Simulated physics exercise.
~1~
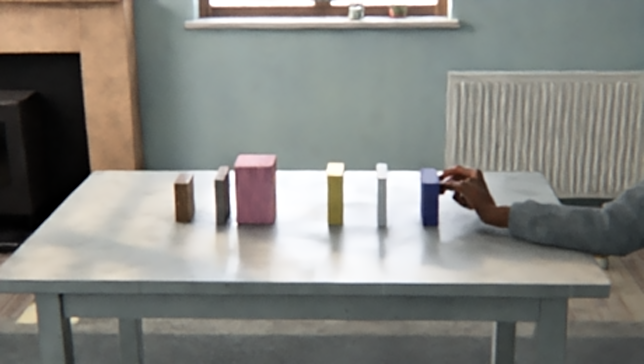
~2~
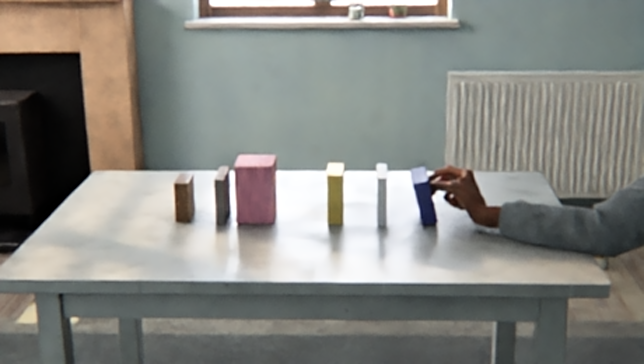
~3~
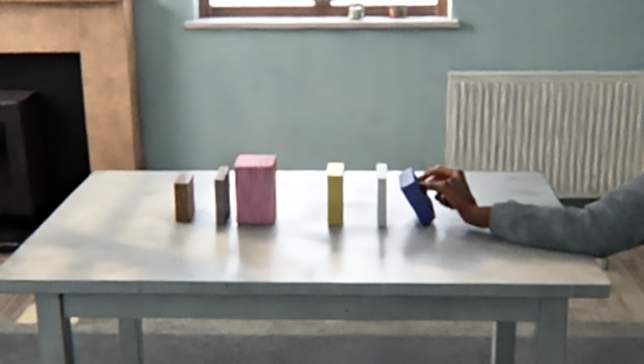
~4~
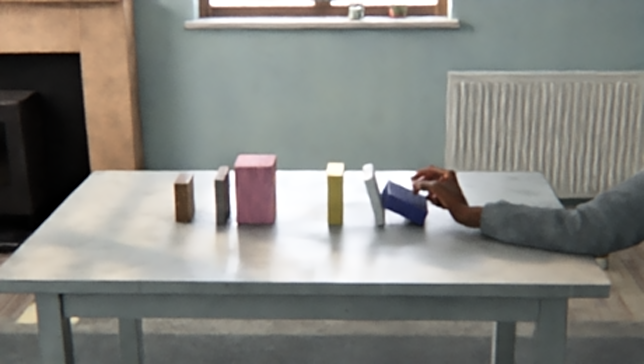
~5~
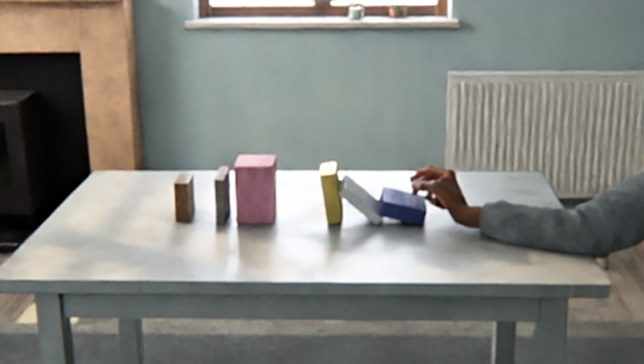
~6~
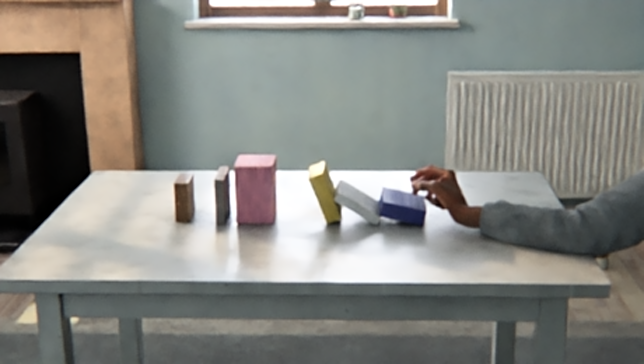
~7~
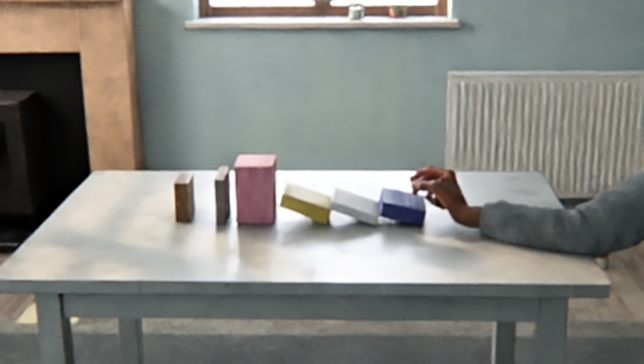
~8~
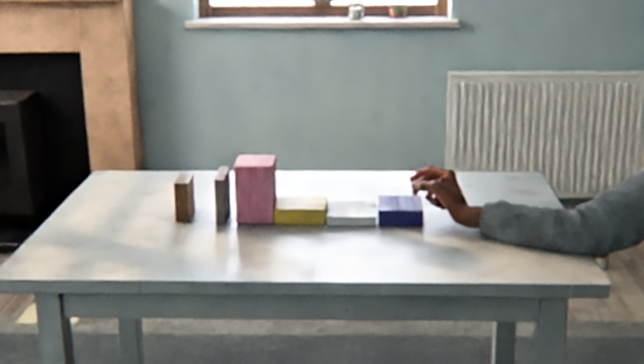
A hand in a grey sleeve reaches in from the right and tips a blue block at the end of a row on a pale table, seen from the front in a room with a fireplace, window and radiator. To its left stand white, yellow, large pink, grey and brown blocks. The blue block topples left and knocks the white one, which falls into the yellow. The yellow tips over against the base of the pink block. Finally blue, white and yellow lie flat, while pink, grey and brown remain upright and the hand lingers beside them.
